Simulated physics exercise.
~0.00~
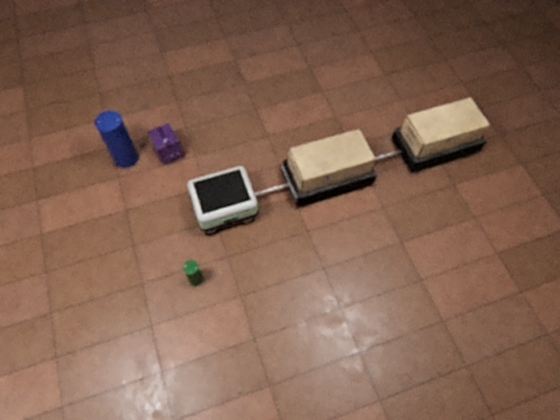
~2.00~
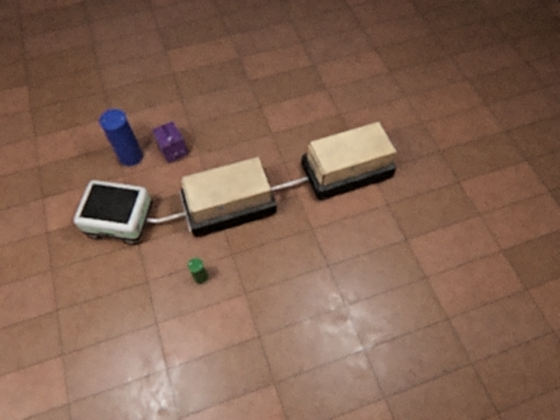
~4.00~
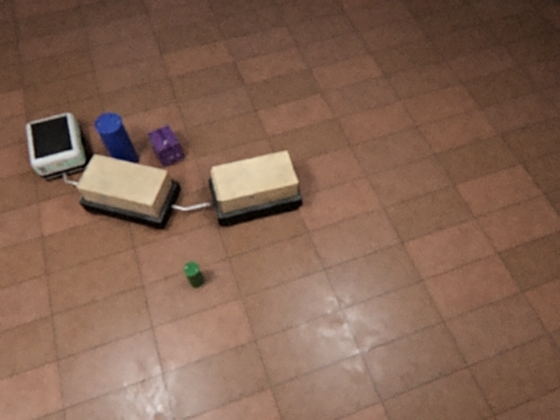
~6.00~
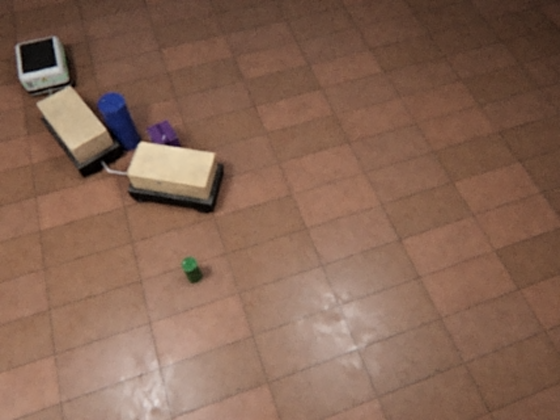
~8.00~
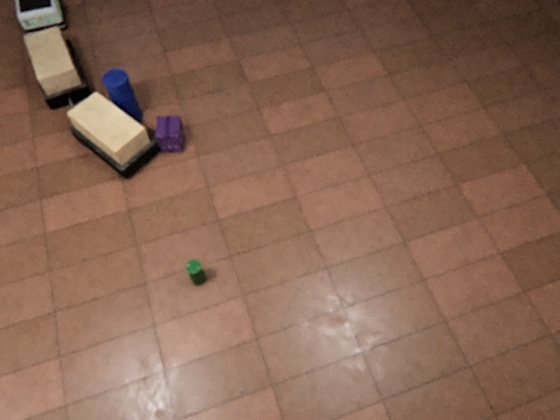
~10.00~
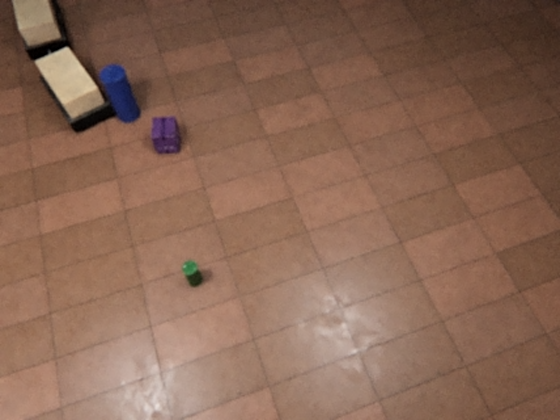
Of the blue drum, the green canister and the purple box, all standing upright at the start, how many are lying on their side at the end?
None of them are. The blue drum and the purple box were shifted but stayed upright, and the green canister stayed standing in its place.
